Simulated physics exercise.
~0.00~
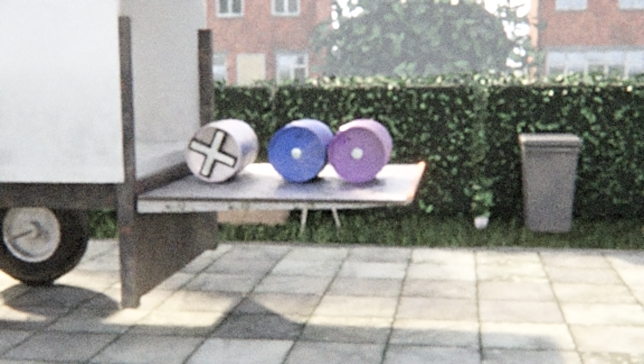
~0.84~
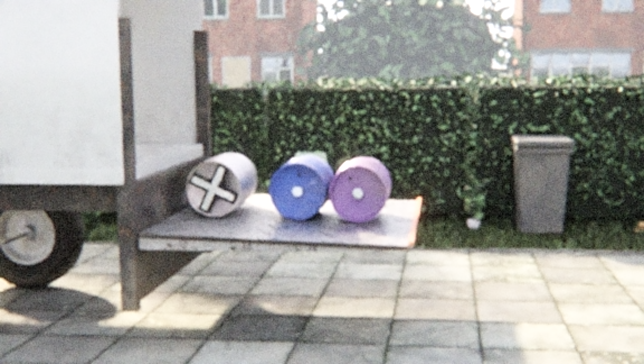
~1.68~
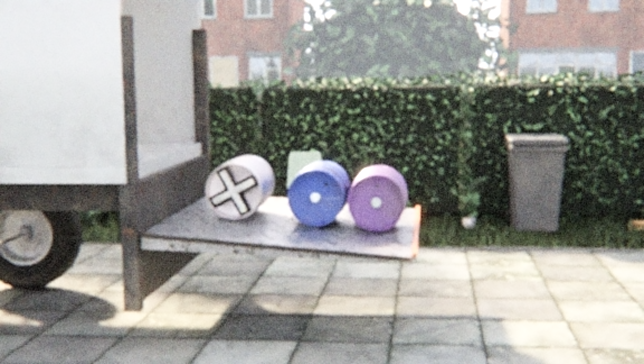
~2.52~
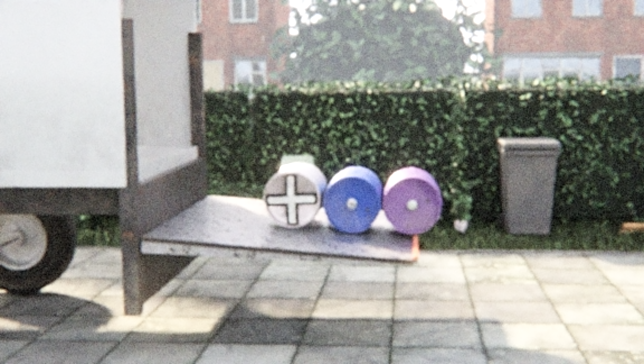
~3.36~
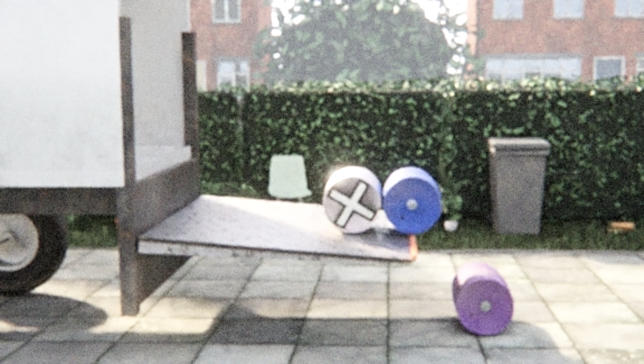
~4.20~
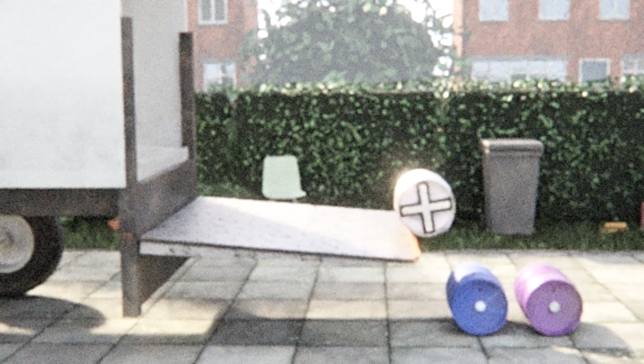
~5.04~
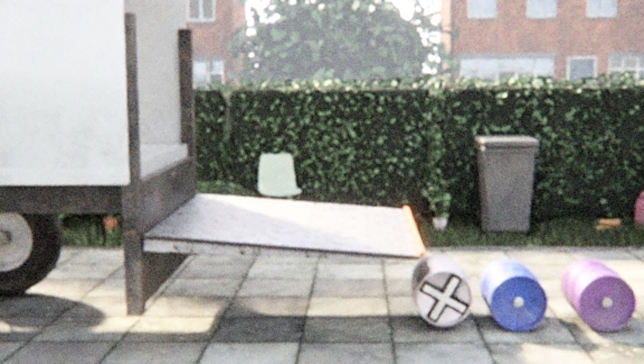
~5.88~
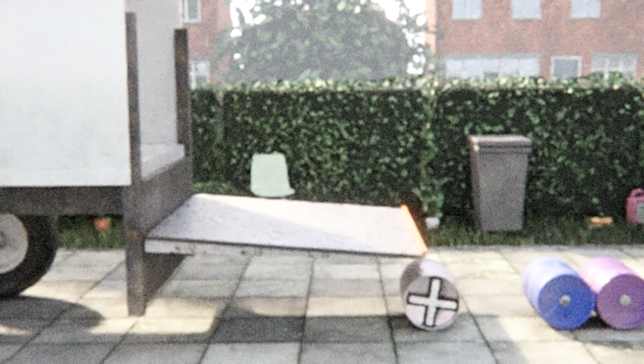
Three kegs, one marked with a cross, one blue and one purple, sit end-on on a lift platform behind a white van body, beside a hedge and a bin. The platform lowers, then its outer edge tilts down. The kegs begin rolling right, bunching toward the edge. The purple one goes over first and drops to the paving, the blue one follows, and the crossed one tips off last. On the ground, purple and blue roll farther right and end close together, while the crossed keg stays just below the platform's edge, leaving the platform empty.
